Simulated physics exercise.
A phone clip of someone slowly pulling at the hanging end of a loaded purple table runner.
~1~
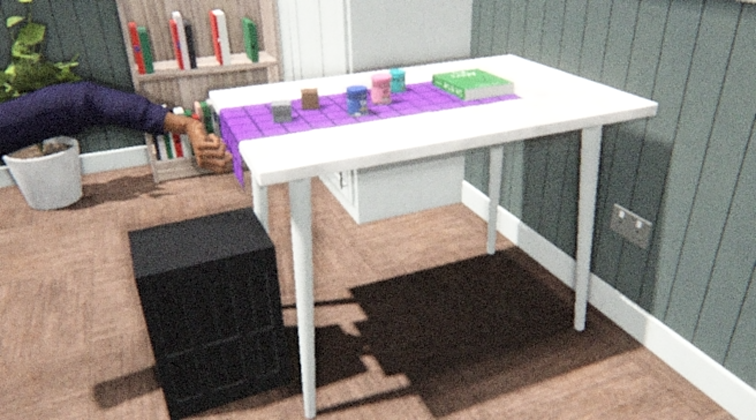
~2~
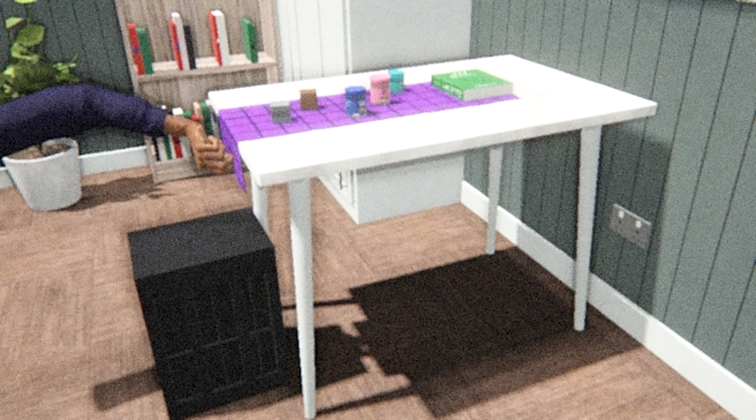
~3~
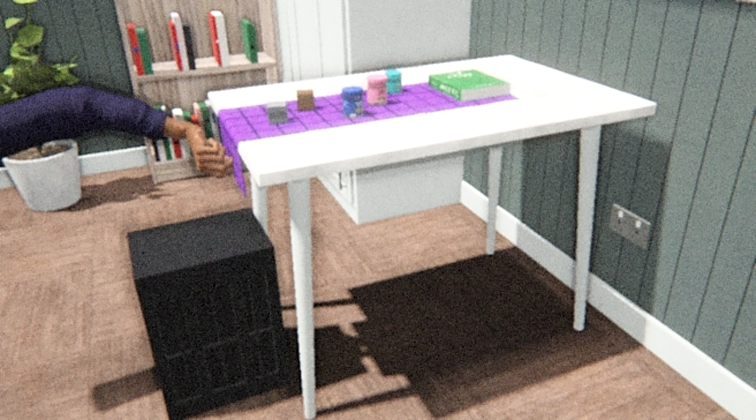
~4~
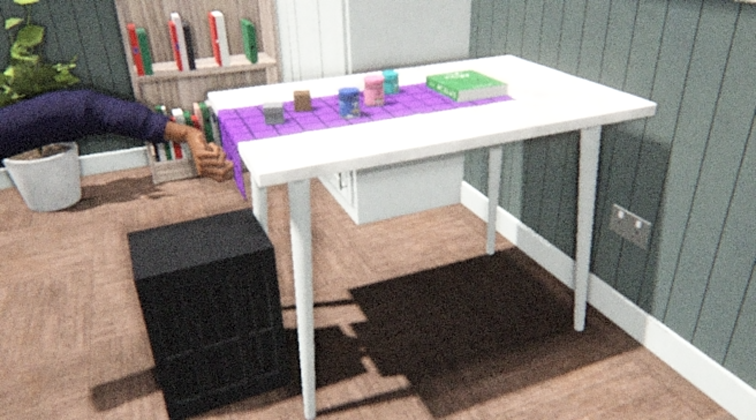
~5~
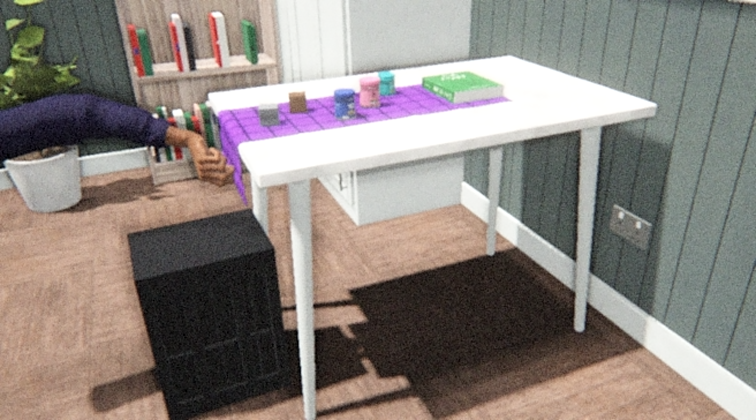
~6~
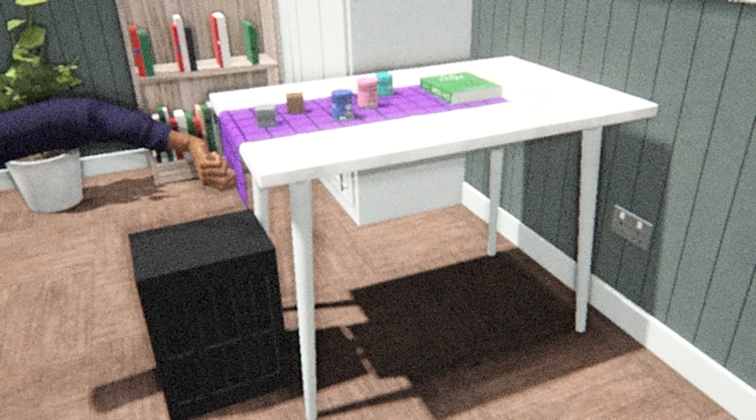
The video shows a hand at the left slowly pulling the hanging end of a purple runner downward on a white table, as the small cubes, cans, turquoise pot and green book on it shift slightly left together.
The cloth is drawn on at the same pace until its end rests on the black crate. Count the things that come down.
The count of fallen things is one.
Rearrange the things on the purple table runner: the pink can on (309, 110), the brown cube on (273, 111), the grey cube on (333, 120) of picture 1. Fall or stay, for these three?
The pink can remains up, the brown cube is carried off, the grey cube holds on.
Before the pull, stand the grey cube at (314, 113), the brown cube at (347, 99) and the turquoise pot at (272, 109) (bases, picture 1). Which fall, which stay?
The grey cube keeps its place on top, the brown cube holds on, the turquoise pot goes over.
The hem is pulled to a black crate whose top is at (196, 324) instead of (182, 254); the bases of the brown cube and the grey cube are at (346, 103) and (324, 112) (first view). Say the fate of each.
The brown cube goes over; the grey cube drops off.
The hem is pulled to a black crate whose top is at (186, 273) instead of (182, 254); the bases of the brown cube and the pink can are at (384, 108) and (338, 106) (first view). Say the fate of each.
The brown cube keeps its place on top, the pink can remains up.
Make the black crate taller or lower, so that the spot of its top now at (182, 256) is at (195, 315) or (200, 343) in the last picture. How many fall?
Then 3 and 4.
Early on, hem on the crate; grey cube gone.
Finally, hem on the crate; grey cube gone. It carries off one.
